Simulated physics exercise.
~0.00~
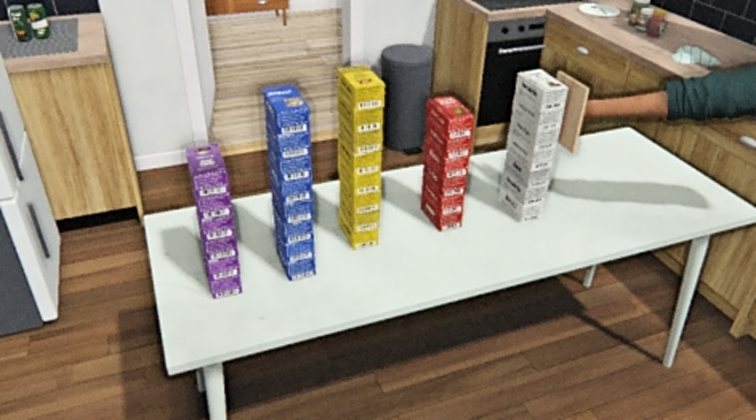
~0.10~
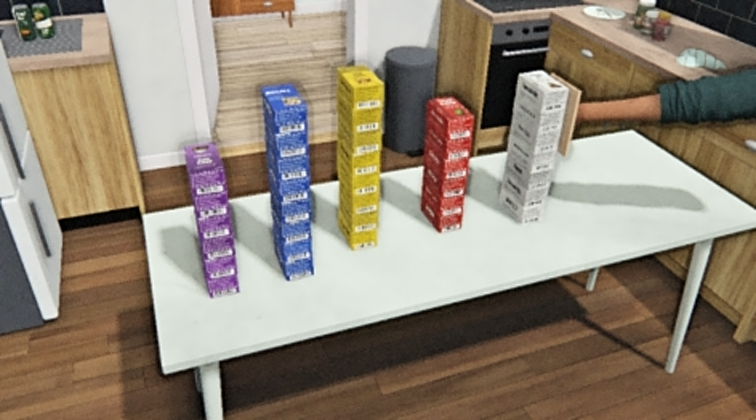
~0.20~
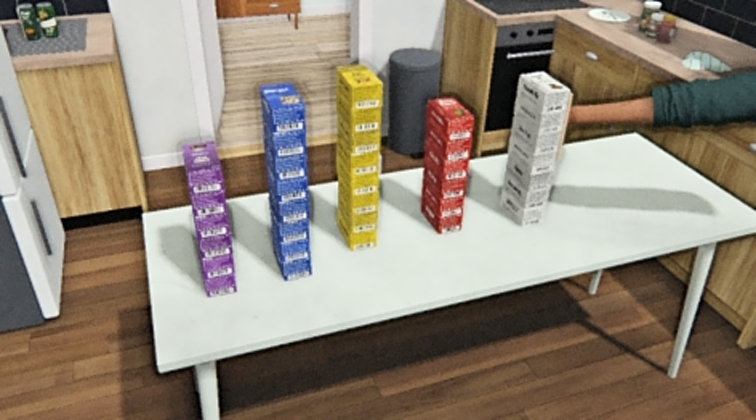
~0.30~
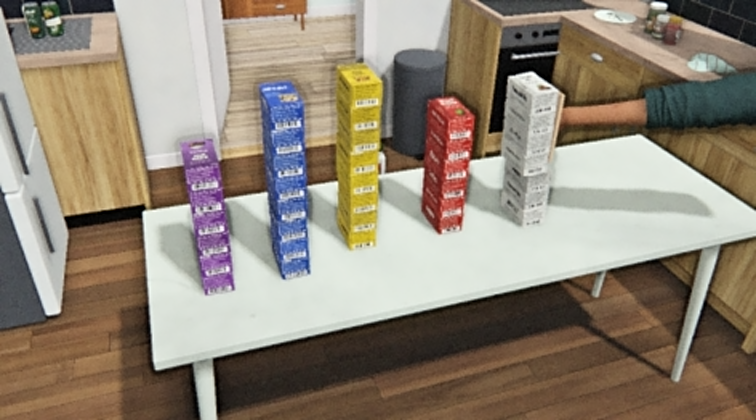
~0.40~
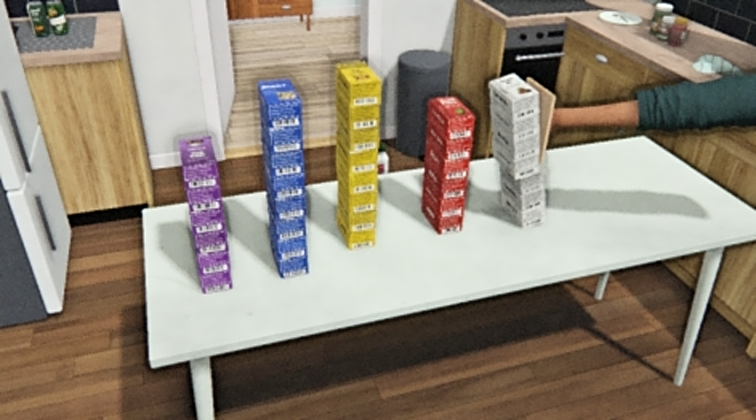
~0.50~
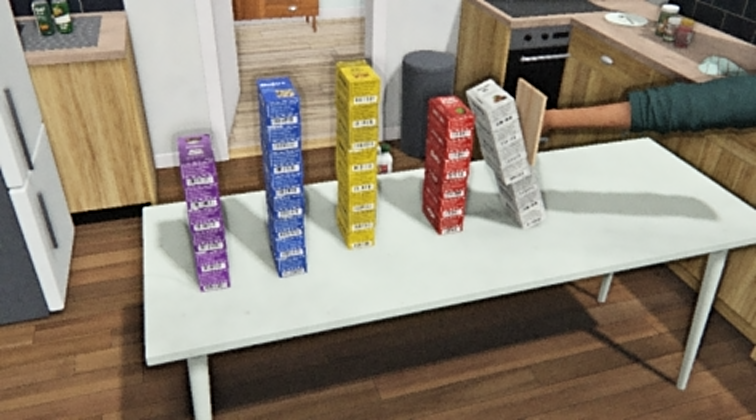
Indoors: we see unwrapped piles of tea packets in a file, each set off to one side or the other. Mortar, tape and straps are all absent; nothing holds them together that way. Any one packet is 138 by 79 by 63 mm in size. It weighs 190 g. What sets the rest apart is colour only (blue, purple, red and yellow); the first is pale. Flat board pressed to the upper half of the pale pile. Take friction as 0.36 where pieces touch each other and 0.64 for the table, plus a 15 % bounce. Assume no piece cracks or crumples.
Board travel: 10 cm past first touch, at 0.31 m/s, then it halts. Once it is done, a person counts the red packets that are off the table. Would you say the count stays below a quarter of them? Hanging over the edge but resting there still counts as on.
Yes, it stays below a quarter.
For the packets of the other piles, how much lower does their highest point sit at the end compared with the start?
30 cm.
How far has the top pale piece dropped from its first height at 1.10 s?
Roughly 30 cm.
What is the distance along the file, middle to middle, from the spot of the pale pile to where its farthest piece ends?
About 58 cm along the file.
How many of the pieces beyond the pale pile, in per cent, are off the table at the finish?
Roughly 30 percent.
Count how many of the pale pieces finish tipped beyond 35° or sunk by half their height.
I count 7 of the pale pieces.
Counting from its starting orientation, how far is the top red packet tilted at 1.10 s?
At that moment, roughly 40 degrees.
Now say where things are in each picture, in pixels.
In the first frame (each place is the centre of the face we see best; the camera moves round a little), board (583, 113) 6 cm short; top red packet (451, 107); top purple packet (206, 159); the others all in place.
In the second frame, board (575, 116) 31 mm short; top red packet (451, 108).
In the third frame, board (567, 119) 1 mm in; top red packet (451, 108).
In the fourth frame, board (558, 121) 31 mm in, top of the pale pile leaning 4°; top red packet (451, 108); the others all in place.
In the fifth frame, board (550, 122) 6 cm in, top of the pale pile leaning 12°; top red packet (451, 107); the others all in place.
In the sixth frame, board (541, 123) 9 cm in, top of the pale pile leaning 22°; top red packet (452, 106); top purple packet (195, 148); the others all in place.
By 1.10 s, 7 of the pale pile down; none of the 6 red packets off the table (0 of 28 in all colours); top red packet tilted 44°, 9 cm lower; top yellow packet moved 9 cm.
By 1.88 s, 7 of the pale pile down; none of the 6 red packets off the table (0 of 28 in all colours); top red packet upside down; top yellow packet on its side.
When it is over (2.7 s), 7 of the pale pile down; none of the 6 red packets off the table (8 of 28 in all colours); top red packet upside down; top purple packet upside down. That is 0 per cent. In pixels of the last frame, middles, top red packet near (426, 197).
